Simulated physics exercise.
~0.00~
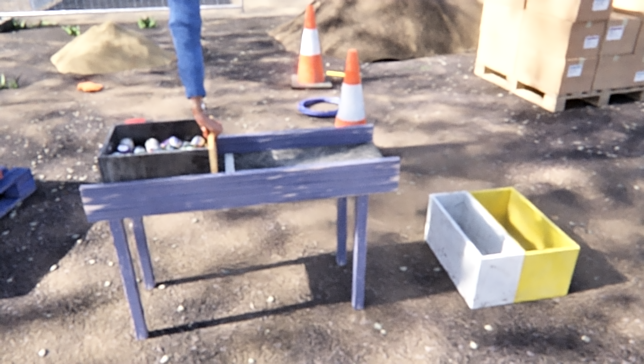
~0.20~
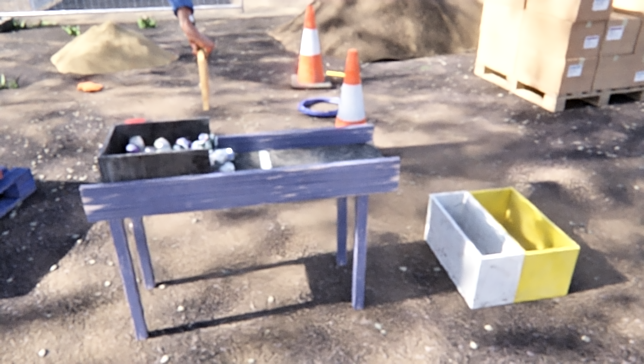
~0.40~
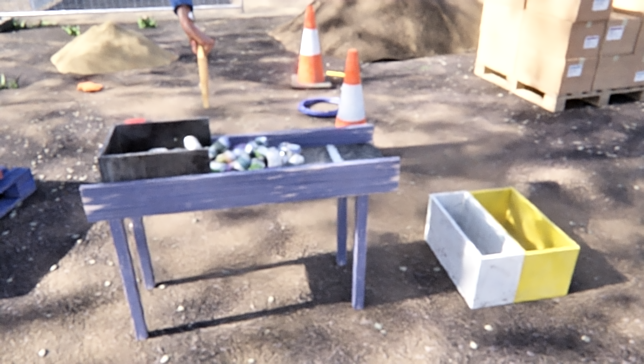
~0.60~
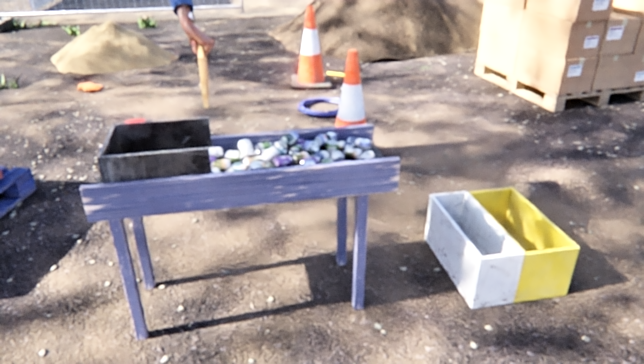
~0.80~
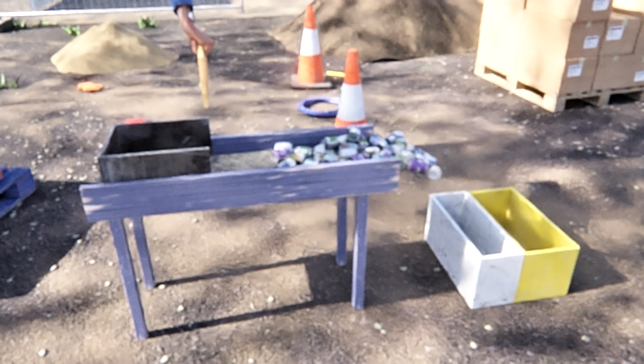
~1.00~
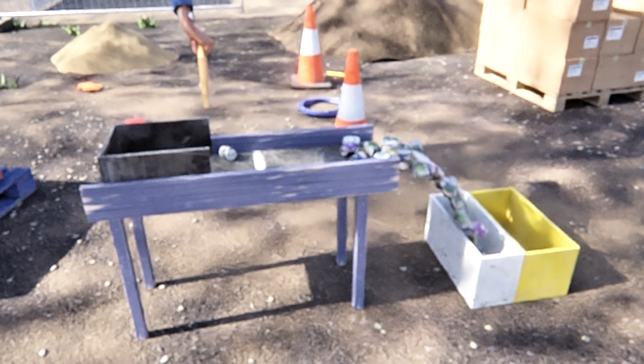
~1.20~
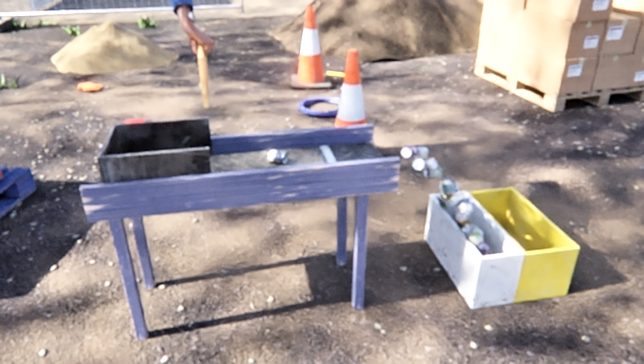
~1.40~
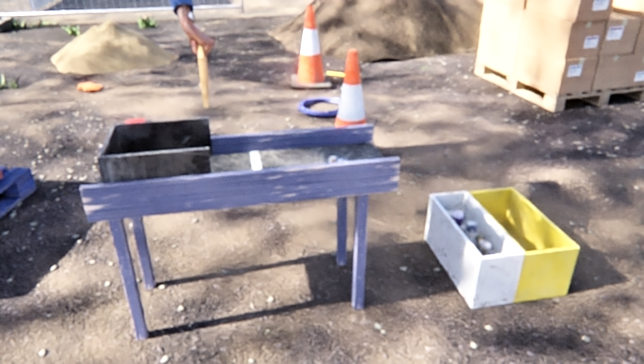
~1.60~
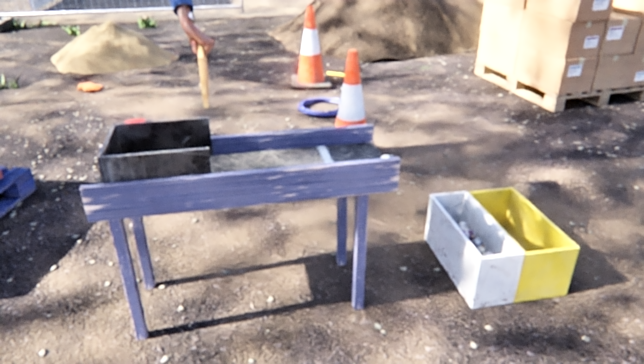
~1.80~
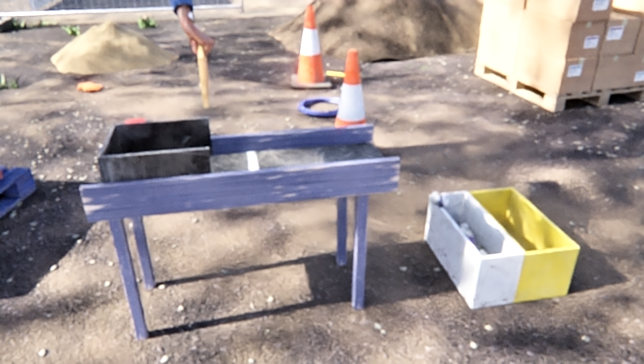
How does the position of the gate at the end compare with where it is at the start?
At the start the gate stands down at the right end of the black pen, in front of the cans. By the end it is held up by the hand, well clear above the pen and the belt.
To begin with, a hand holds a gate at the right end of a black pen full of mini cans, set on a purple-sided table with a belt. The hand lifts the gate clear, and the cans start out of the pen to the right. They spread along the moving belt in a loose, tumbling group, leaving the pen empty. At the far end they spill off and drop through the air into the white box, with a few stragglers following. Finally the belt is bare, cans lie in the white box, and the yellow bin beyond it looks empty.
